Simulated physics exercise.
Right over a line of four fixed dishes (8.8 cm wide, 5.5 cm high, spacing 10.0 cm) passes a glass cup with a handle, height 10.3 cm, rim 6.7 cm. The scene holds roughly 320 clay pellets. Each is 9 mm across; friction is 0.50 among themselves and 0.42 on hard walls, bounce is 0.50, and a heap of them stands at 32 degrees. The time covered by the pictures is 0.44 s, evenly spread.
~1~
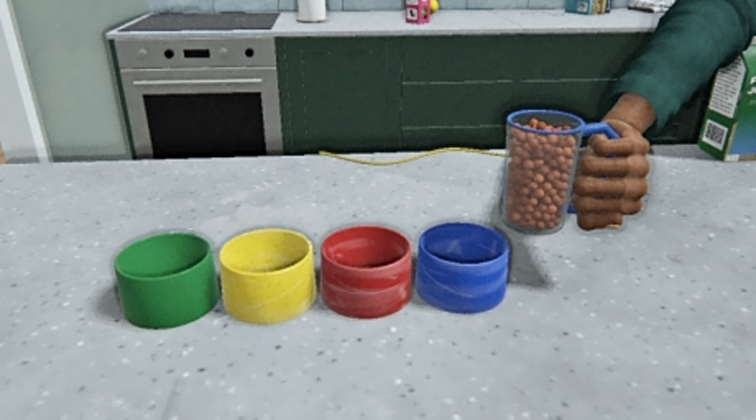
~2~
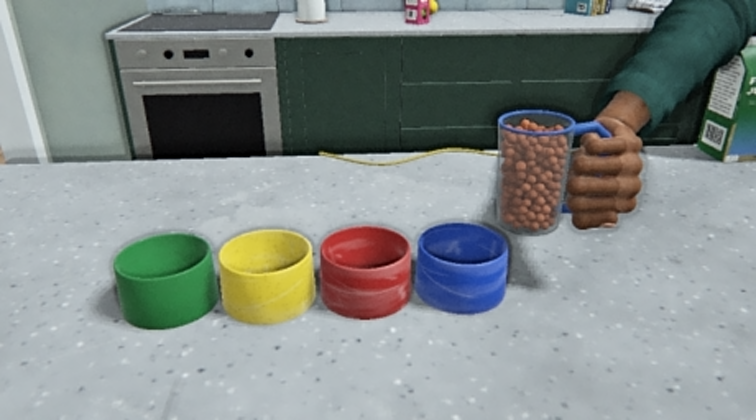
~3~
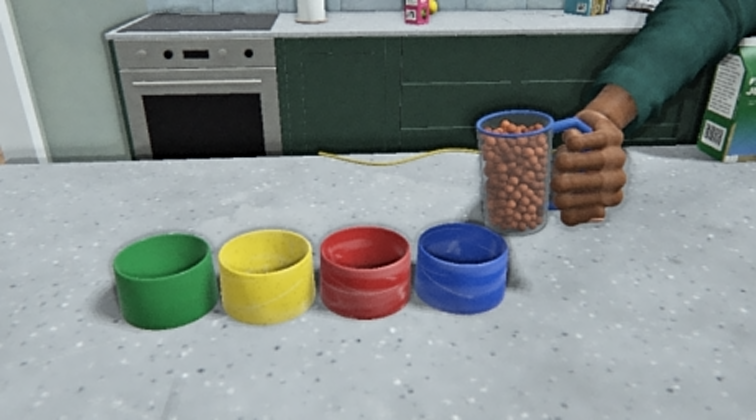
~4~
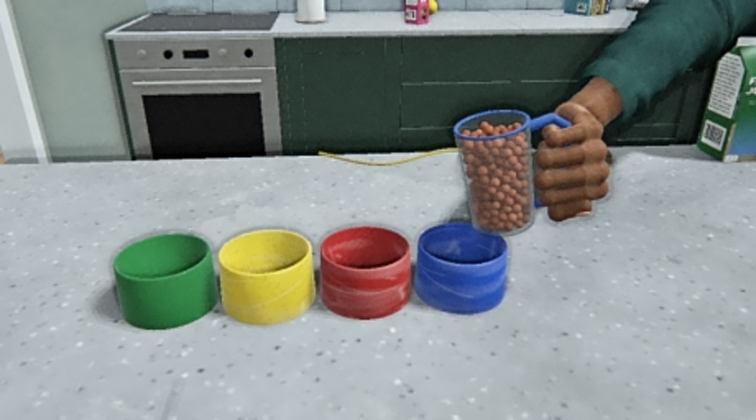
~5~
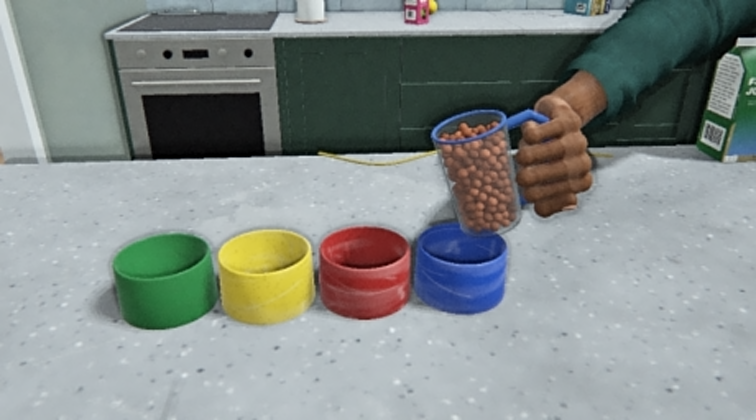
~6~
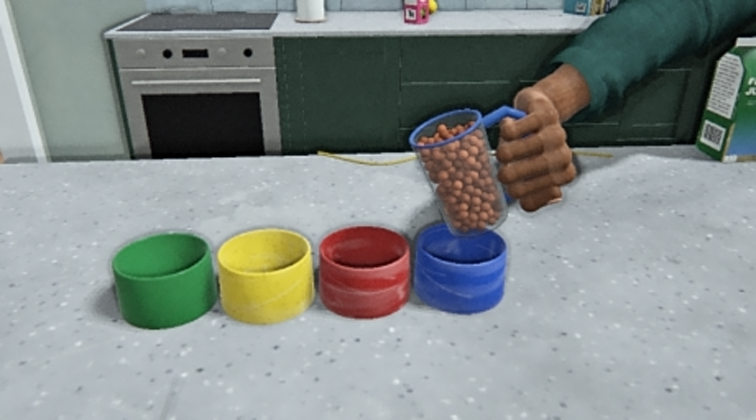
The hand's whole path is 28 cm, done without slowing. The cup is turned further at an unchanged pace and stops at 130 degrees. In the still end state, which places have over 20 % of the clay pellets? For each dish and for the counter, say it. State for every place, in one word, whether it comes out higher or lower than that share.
Red: Lower, blue: Lower, green: Higher, yellow: Lower, counter: Higher.
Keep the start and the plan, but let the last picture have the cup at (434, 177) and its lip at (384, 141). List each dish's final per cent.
In the end red holds 0, blue holds 0, green holds 70, yellow holds 10.
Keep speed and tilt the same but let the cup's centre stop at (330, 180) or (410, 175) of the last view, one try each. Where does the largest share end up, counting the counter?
First try: Yellow; second try: Red.
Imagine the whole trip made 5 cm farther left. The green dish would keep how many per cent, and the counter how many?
Then I'd expect green at 90 and the counter at 10.
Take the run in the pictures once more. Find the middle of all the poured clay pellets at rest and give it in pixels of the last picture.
About (184, 286).
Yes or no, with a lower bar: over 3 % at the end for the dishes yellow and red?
As for yellow, correct, and as for red, not so.
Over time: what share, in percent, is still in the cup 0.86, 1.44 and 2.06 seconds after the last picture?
One after the other: 100, 75, 0 in a hundred.
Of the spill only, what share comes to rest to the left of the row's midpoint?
Roughly 100 %.
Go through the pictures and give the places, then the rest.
In the first picture, cup at (539, 173), tilt 0 degrees, lip at (510, 123), moved 0.0 cm; middle of the pieces at (536, 173); blue dish at (463, 243); red dish at (366, 247); yellow dish at (266, 251); green dish at (164, 255).
In the second picture, cup at (532, 174), tilt 2 degrees, lip at (501, 125), moved 0.6 cm; middle of the pieces at (529, 174).
In the third picture, cup at (515, 174), tilt 7 degrees, lip at (479, 129), moved 2.3 cm; middle of the pieces at (513, 175).
In the fourth picture, cup at (498, 175), tilt 12 degrees, lip at (456, 133), moved 4.0 cm; middle of the pieces at (496, 175).
In the fifth picture, cup at (480, 175), tilt 17 degrees, lip at (434, 138), moved 5.7 cm; middle of the pieces at (478, 176).
In the sixth picture, cup at (462, 176), tilt 22 degrees, lip at (411, 143), moved 7.4 cm; middle of the pieces at (460, 176); blue dish at (462, 243); red dish at (364, 247); yellow dish at (264, 251); green dish at (162, 255).
Then, 0.86 s after the last picture, tilt 72 degrees; cup holds 100 %.
Then, 1.44 s after the last picture, tilt 106 degrees; cup holds 75 %, green 25 %.
Then, 2.06 s after the last picture, tilt 130 degrees; cup holds 0 %, green 65 %, yellow 5 %.
In the end, red 0 %, blue 0 %, green 65 %, yellow 10 %, counter 25 %.
